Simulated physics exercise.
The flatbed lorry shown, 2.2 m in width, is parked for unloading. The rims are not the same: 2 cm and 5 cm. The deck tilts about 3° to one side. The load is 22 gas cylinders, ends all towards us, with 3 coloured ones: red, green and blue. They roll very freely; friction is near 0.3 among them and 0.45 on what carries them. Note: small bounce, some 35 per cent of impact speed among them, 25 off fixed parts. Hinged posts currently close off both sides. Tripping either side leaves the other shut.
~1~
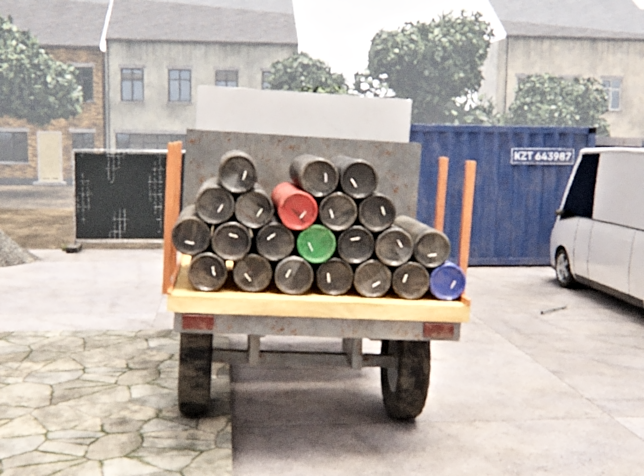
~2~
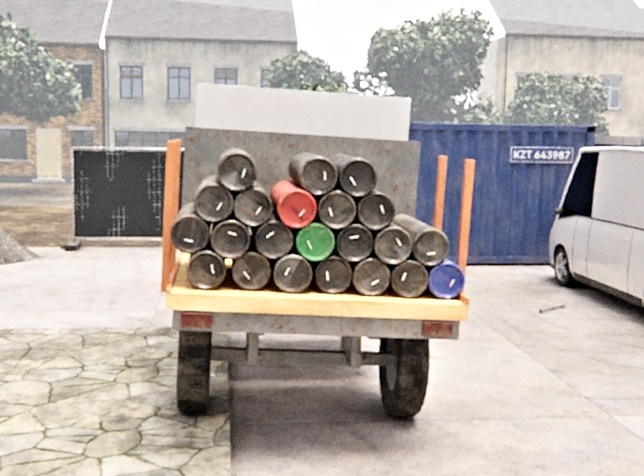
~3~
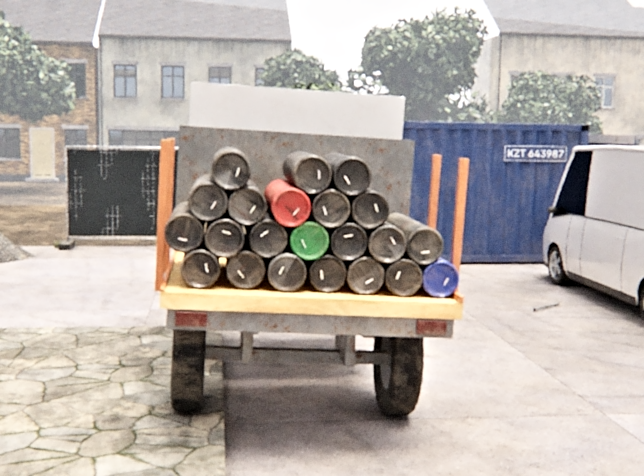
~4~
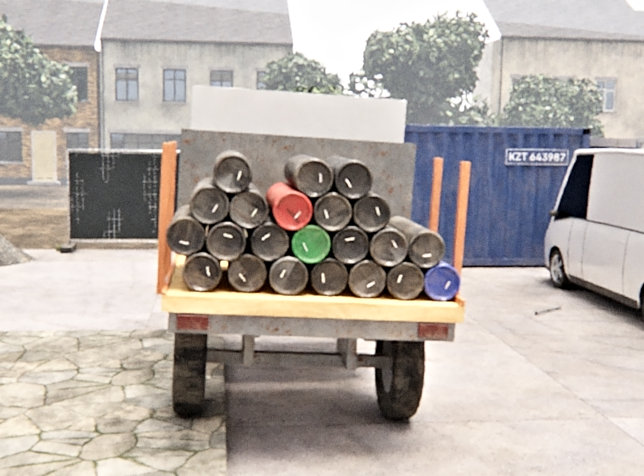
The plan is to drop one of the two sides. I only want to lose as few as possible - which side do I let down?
Let down the right side.
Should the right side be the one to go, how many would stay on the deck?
Count: 22.
With the left side gone, after 1.9 s, red is up on others, 90 cm from the left edge; green is up on others, 105 cm from the left edge; blue is on the deck, 15 cm from the right edge; 4 off so far.
With the left side gone, finally, red is up on others, 25 cm from the left edge; green is up on others, 100 cm from the left edge; blue is on the deck, 15 cm from the right edge; 6 off so far.
With the right side gone, after 0.7 s, red is up on others, 90 cm from the left edge; green is up on others, 105 cm from the left edge; blue is on the deck, 15 cm from the right edge; 0 off so far.
With the right side gone, finally, red is up on others, 90 cm from the left edge; green is up on others, 105 cm from the left edge; blue is on the deck, 15 cm from the right edge; 0 off so far.
